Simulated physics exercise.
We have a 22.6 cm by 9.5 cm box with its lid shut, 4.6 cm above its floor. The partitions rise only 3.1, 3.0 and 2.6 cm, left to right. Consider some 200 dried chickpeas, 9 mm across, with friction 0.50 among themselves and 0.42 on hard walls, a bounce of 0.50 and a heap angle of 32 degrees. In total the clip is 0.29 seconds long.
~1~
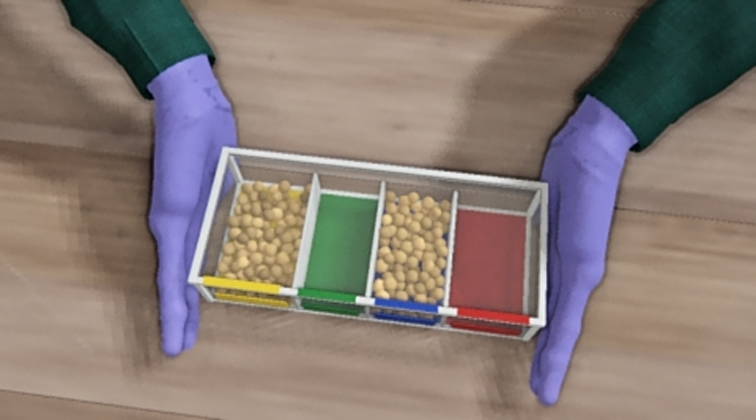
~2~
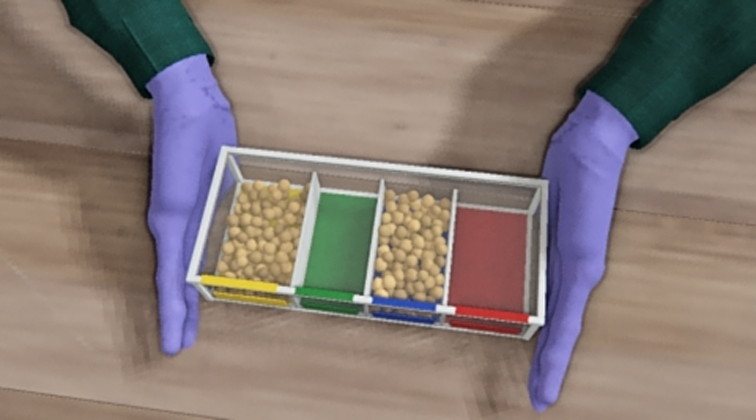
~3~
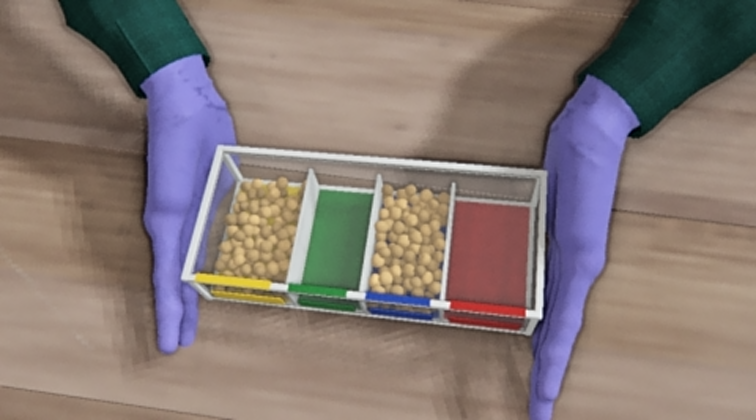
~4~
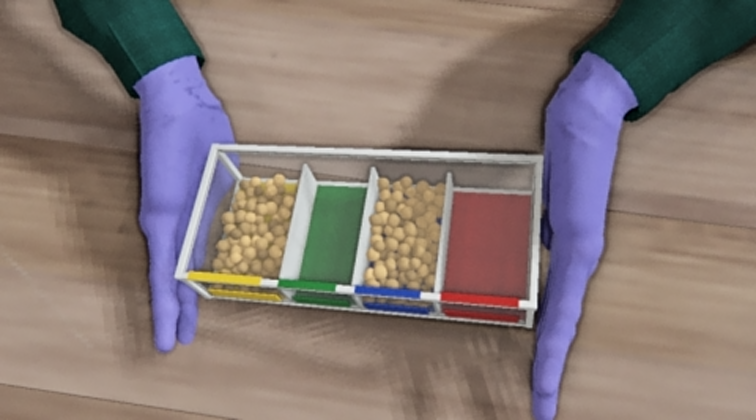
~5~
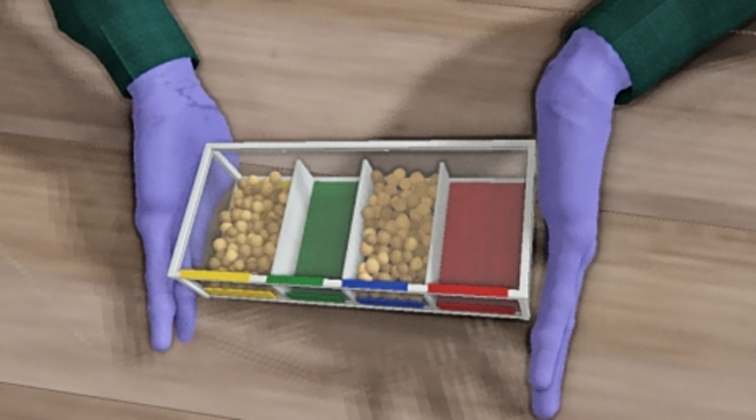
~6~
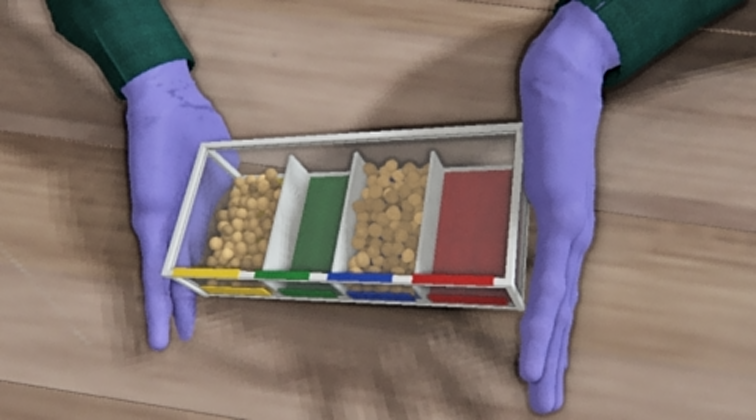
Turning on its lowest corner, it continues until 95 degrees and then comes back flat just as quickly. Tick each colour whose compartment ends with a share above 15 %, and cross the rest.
Red: Cross. Blue: Tick. Green: Cross. Yellow: Tick.
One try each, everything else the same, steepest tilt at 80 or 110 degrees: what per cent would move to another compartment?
Try one gives around 10 %, try two around 25 %.
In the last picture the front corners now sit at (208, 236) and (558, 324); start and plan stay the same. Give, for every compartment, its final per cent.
Red 40 %, blue 20 %, green 5 %, yellow 35 %.
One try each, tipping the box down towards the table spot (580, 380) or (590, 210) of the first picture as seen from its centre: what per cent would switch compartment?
Some 45 and 45 per cent.
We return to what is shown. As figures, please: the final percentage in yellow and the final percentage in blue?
Yellow: 60; blue: 35.
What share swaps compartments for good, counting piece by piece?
Estimate: Some 15 %.
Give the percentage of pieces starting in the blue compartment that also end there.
70 %.
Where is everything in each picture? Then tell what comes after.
Box tilt 0 degrees, front corners at (197, 278) and (538, 320); blue 50 %, yellow 50 %, in the first frame.
Box tilt 1 degrees, front corners at (195, 277) and (537, 318), in the second frame.
Box tilt 5 degrees, front corners at (190, 275) and (535, 312), lowest corner left back, in the third frame.
Box tilt 10 degrees, front corners at (183, 273) and (530, 302), lowest corner left back, in the fourth frame.
Box tilt 15 degrees, front corners at (176, 272) and (520, 292), lowest corner left back, in the fifth frame.
Box tilt 20 degrees, front corners at (170, 271) and (506, 280), lowest corner left back; blue 50 %, yellow 50 %, in the sixth frame.
Then, 0.96 s after the last picture, tilt 95 degrees; blue 45 %, green 5 %, yellow 50 %.
Then, 1.61 s after the last picture, tilt 41 degrees; blue 35 %, green 5 %, yellow 60 %.
Then, 2.29 s after the last picture, tilt 0 degrees; blue 35 %, green 5 %, yellow 60 %.
In the end, red 0 %, blue 35 %, green 5 %, yellow 60 %.
